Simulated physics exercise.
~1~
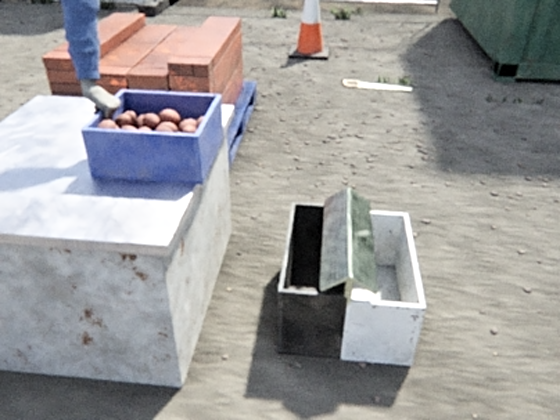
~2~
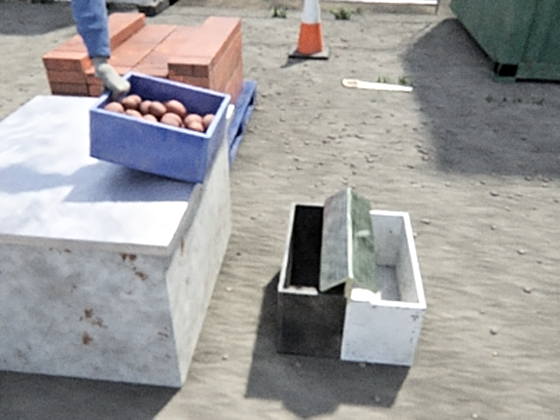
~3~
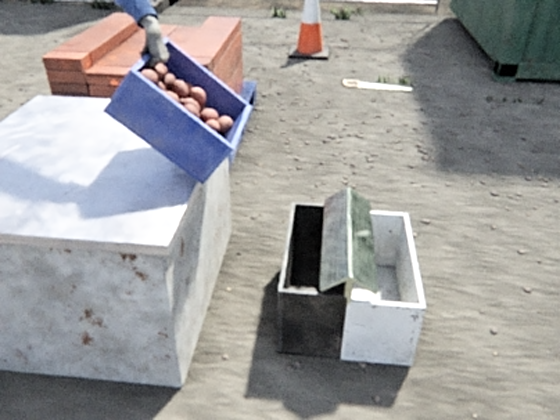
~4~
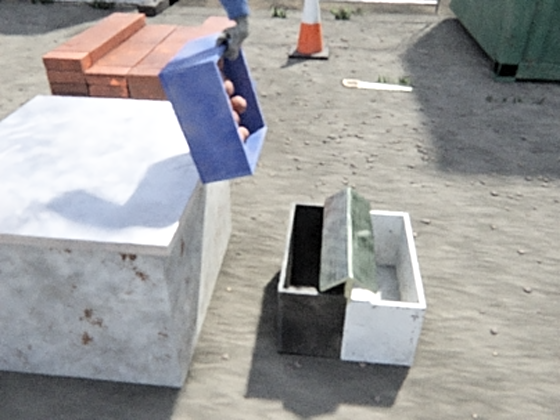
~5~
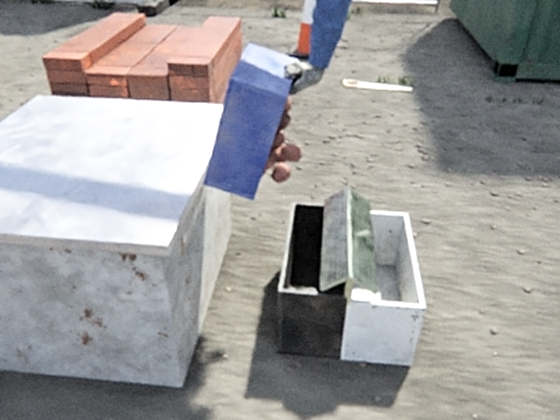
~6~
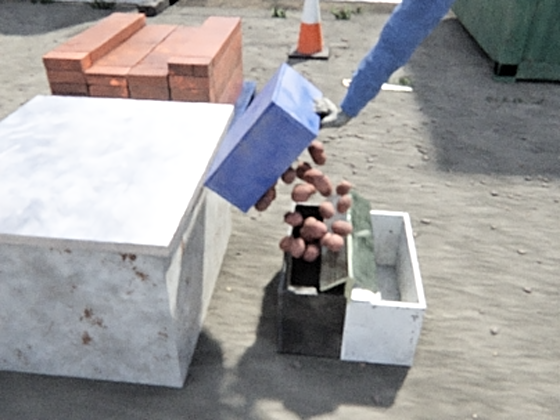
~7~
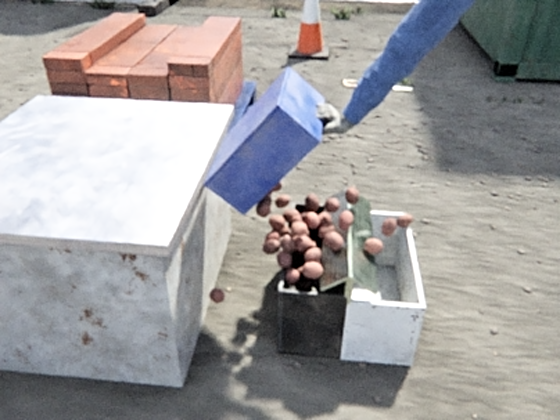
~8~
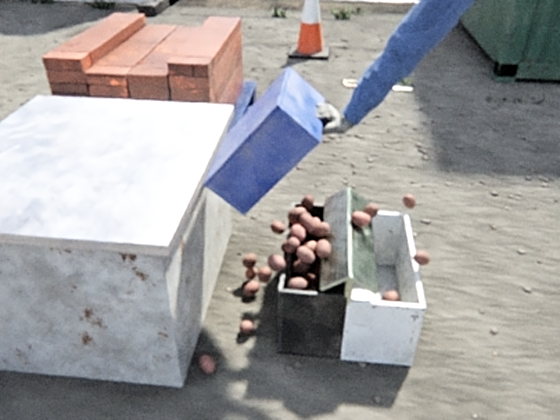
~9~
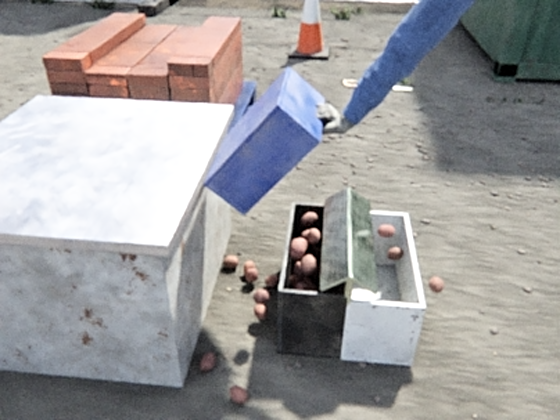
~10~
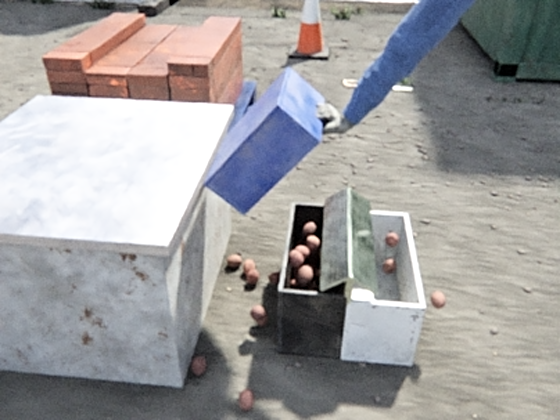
A gloved hand at the end of a blue sleeve tips a blue crate of round, reddish-brown potatoes off a pale block, seen from above on sunlit, dusty ground. Below to the right stand a black box and a white bin, joined, with a dark green peaked splitter between them; orange bricks and a traffic cone sit behind. The crate swings rightward over the edge, turning until its mouth faces down. Potatoes tumble out in a cluster, striking the box and splitter, some bouncing aside. Most settle in the black box, a few in the white bin, and others lie scattered on the ground, mainly to the left.
